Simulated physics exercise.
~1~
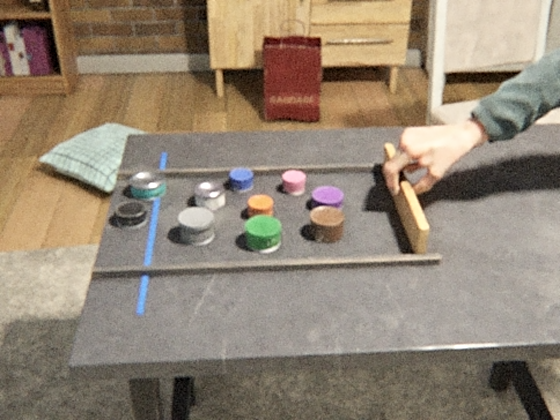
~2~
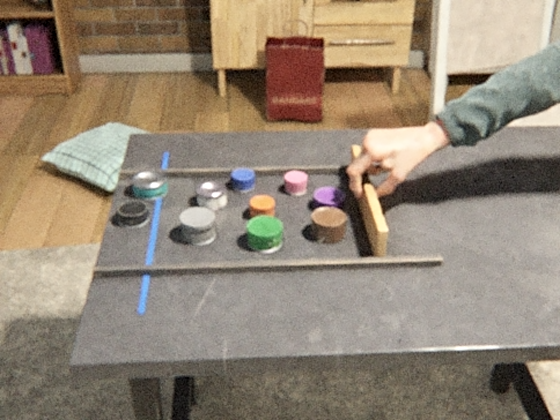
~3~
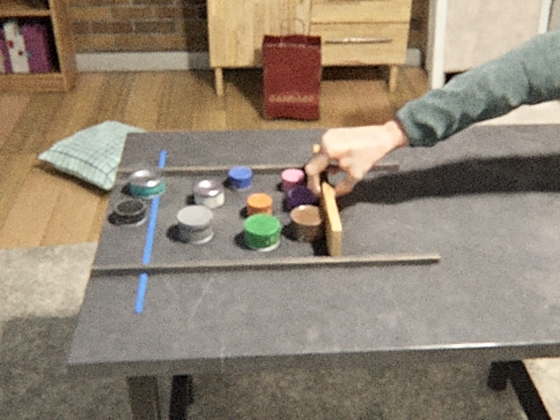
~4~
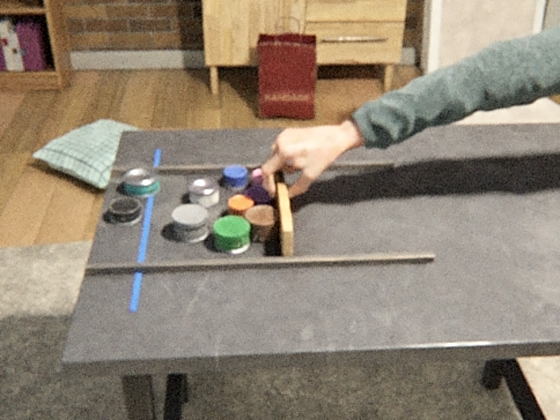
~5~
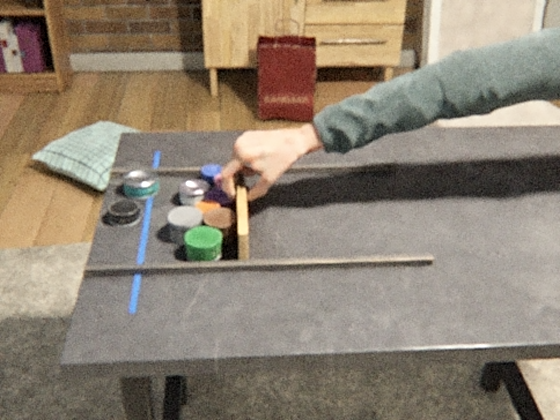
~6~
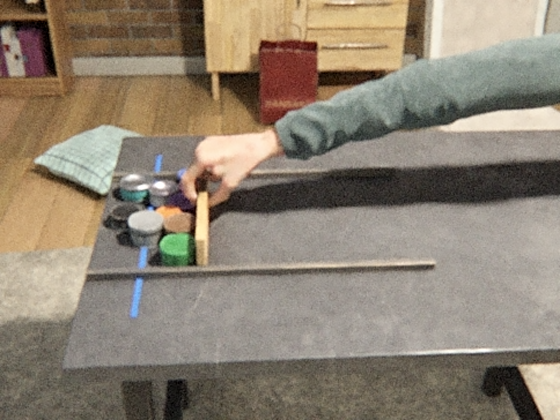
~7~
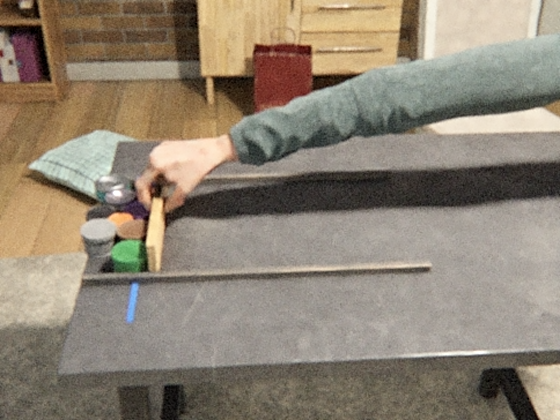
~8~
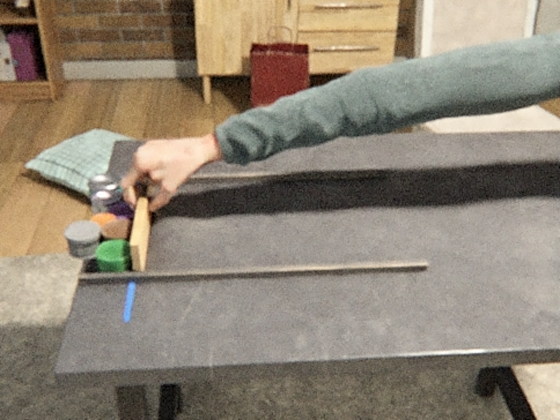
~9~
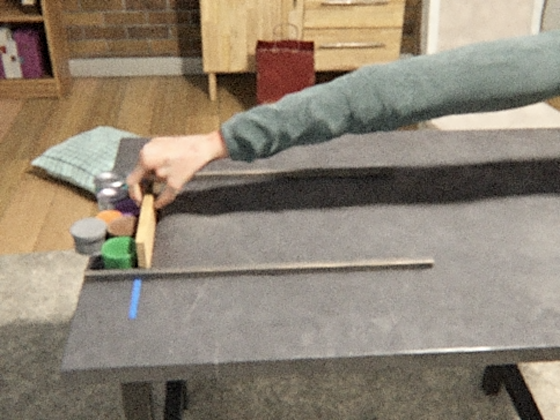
The clip opens on a dark table where small colourful pots and tins sit between two thin rails, with a blue tape strip near the left edge. A hand in a green sleeve holds a wooden board upright to their right and slides it left. The board reaches the brown and purple pots first, then gathers the pink, green and orange ones into a tightening cluster. The bunch crosses the tape and crowds against the table's left edge. The black pot disappears from view, and the board stops near the edge, the hand still holding it beside the remaining pots.
